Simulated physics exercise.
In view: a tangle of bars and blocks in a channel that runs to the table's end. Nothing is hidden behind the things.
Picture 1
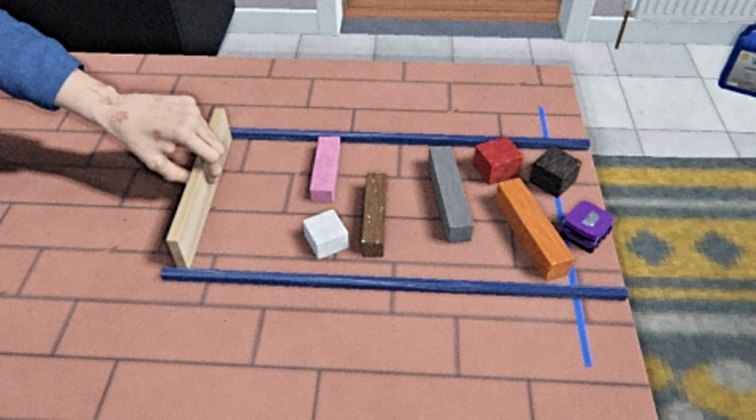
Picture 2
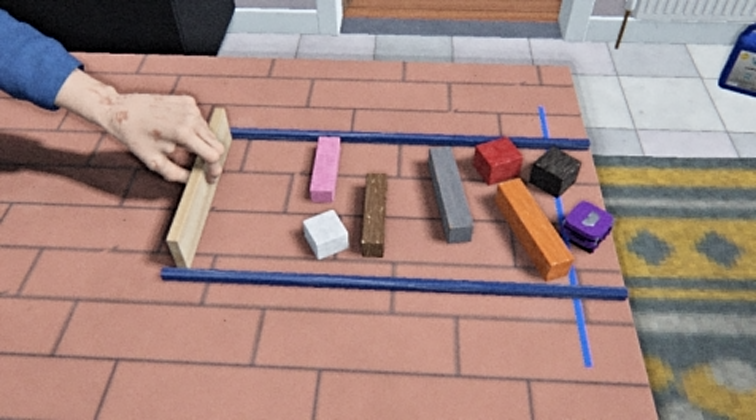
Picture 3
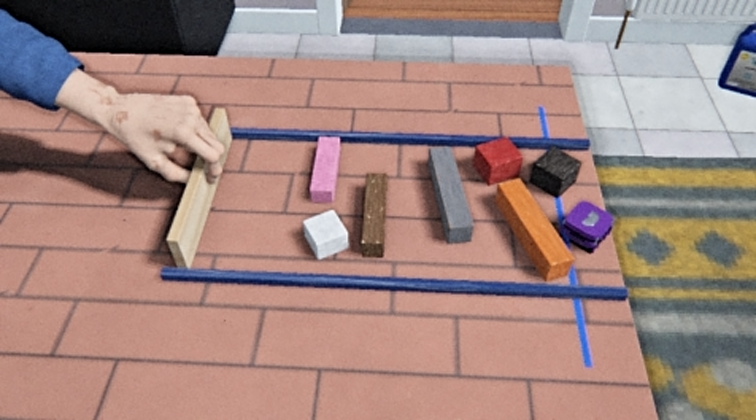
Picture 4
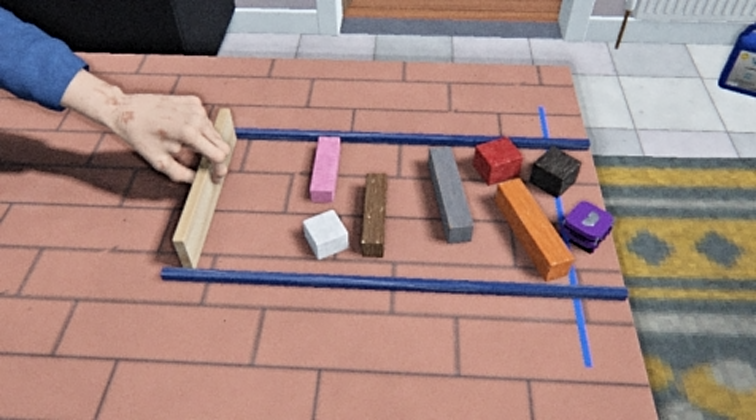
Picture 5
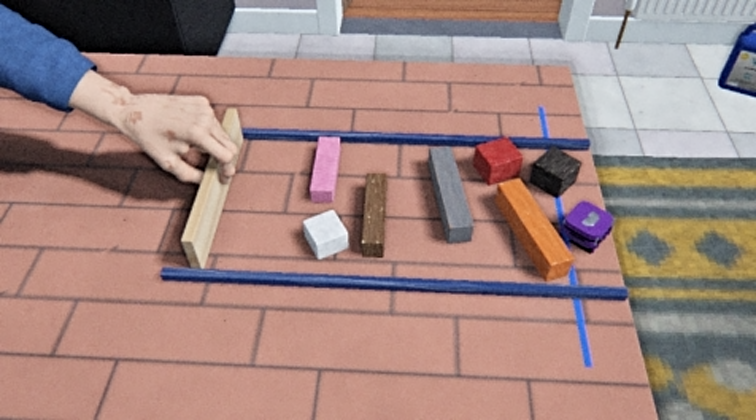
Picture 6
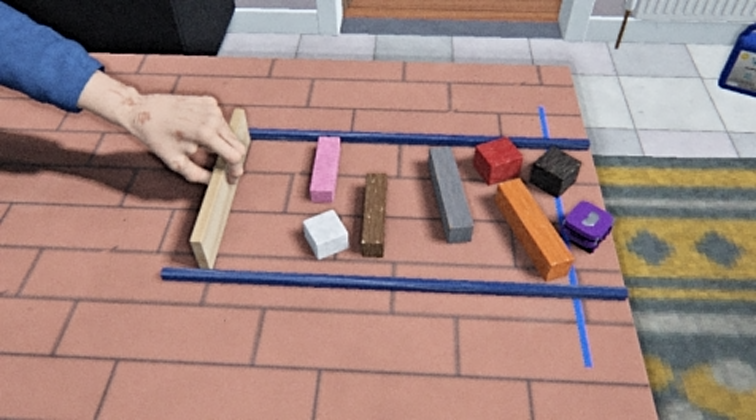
A hand slides a wooden board slightly right toward still, scattered coloured bars and blocks.
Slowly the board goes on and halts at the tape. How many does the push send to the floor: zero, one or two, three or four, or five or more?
In the end the number that fall off is five or more.
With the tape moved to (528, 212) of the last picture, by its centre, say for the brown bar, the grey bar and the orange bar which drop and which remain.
The brown bar survives; the grey bar survives; the orange bar drops off.
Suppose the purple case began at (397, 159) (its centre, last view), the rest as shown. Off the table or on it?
The purple case holds on.
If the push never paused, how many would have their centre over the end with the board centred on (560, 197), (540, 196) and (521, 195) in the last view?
In that order 5, 4 and 3.
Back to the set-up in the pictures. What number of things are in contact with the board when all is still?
The number is 2.
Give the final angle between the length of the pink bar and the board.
Roughly 0° out of line.
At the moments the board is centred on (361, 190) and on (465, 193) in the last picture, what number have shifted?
By then 3, and 8.
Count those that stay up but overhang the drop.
1 of them.
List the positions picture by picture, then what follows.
Purple case (587, 227); black block (555, 172); orange bar (532, 227); board (203, 184); tape (560, 213), in the first picture.
Black block (555, 172); board (203, 184), in the second picture.
Orange bar (532, 228); brown bar (375, 214), in the third picture.
Purple case (587, 227); pink bar (326, 169), in the fourth picture.
Black block (555, 172); white block (326, 235), in the fifth picture.
Purple case (587, 227); black block (555, 172); orange bar (532, 228); board (224, 185); tape (560, 213), in the sixth picture.
Soon after, none off yet; purple case at rest near (587, 227); black block at rest near (555, 172); orange bar at rest near (532, 228).
In the end, the number that fall off is five or more; gone, grey bar, red block, orange bar, black block and purple case.
